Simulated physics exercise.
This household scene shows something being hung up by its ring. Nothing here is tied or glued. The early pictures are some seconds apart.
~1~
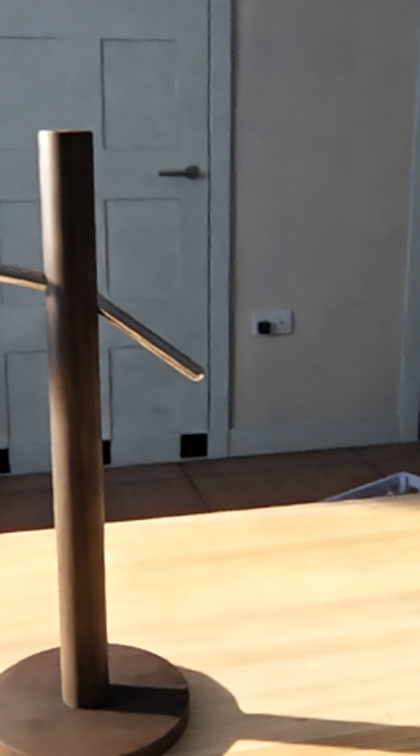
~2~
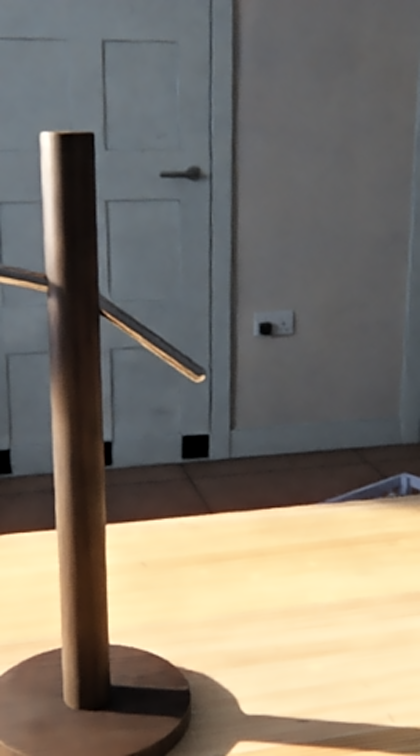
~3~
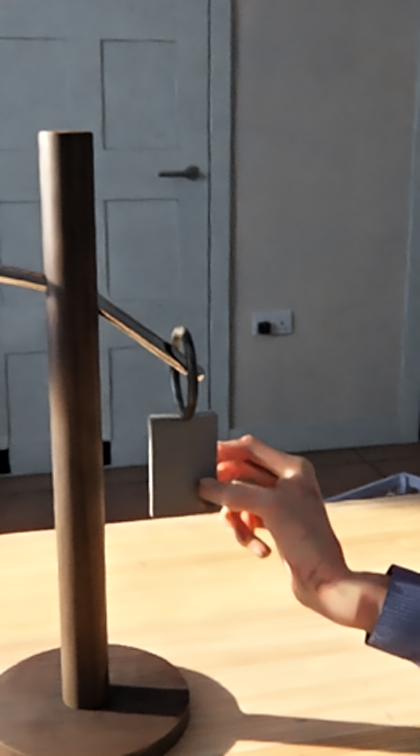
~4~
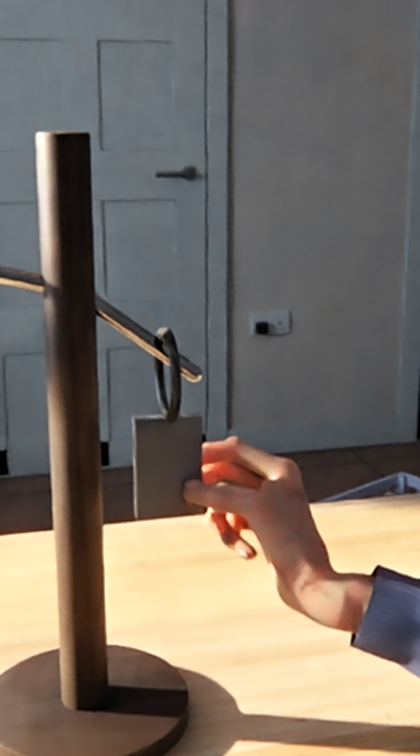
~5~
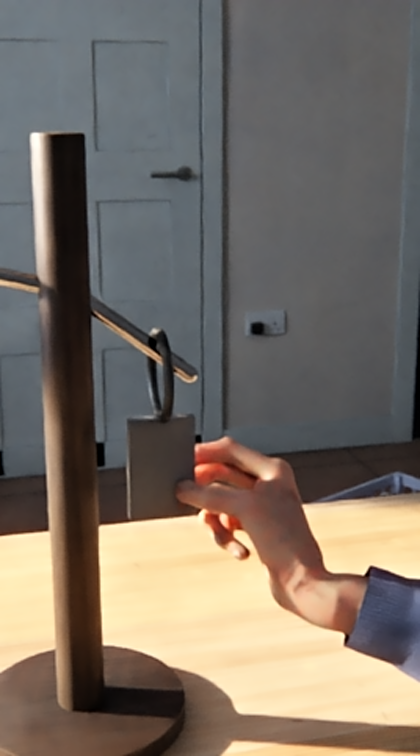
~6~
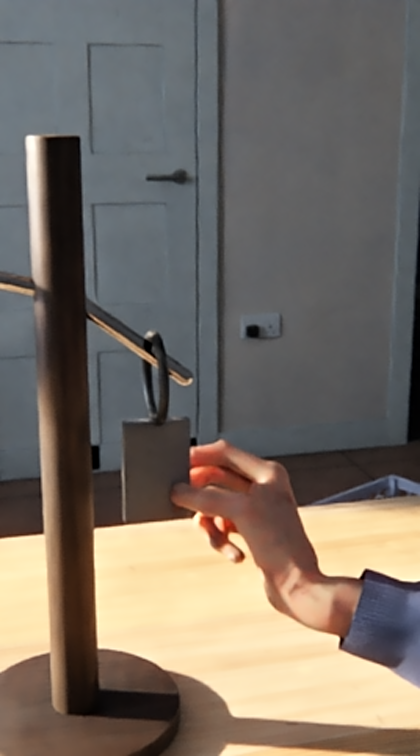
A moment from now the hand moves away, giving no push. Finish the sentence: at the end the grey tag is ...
Fallen down.
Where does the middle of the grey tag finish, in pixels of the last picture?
(315, 656), roughly.
Then, 0.32 s past the last view, grey tag in the air near (200, 581).
Then, 0.44 s past the last view, grey tag in the air near (287, 626).
Finally, the grey tag drops to the table, near (315, 656).
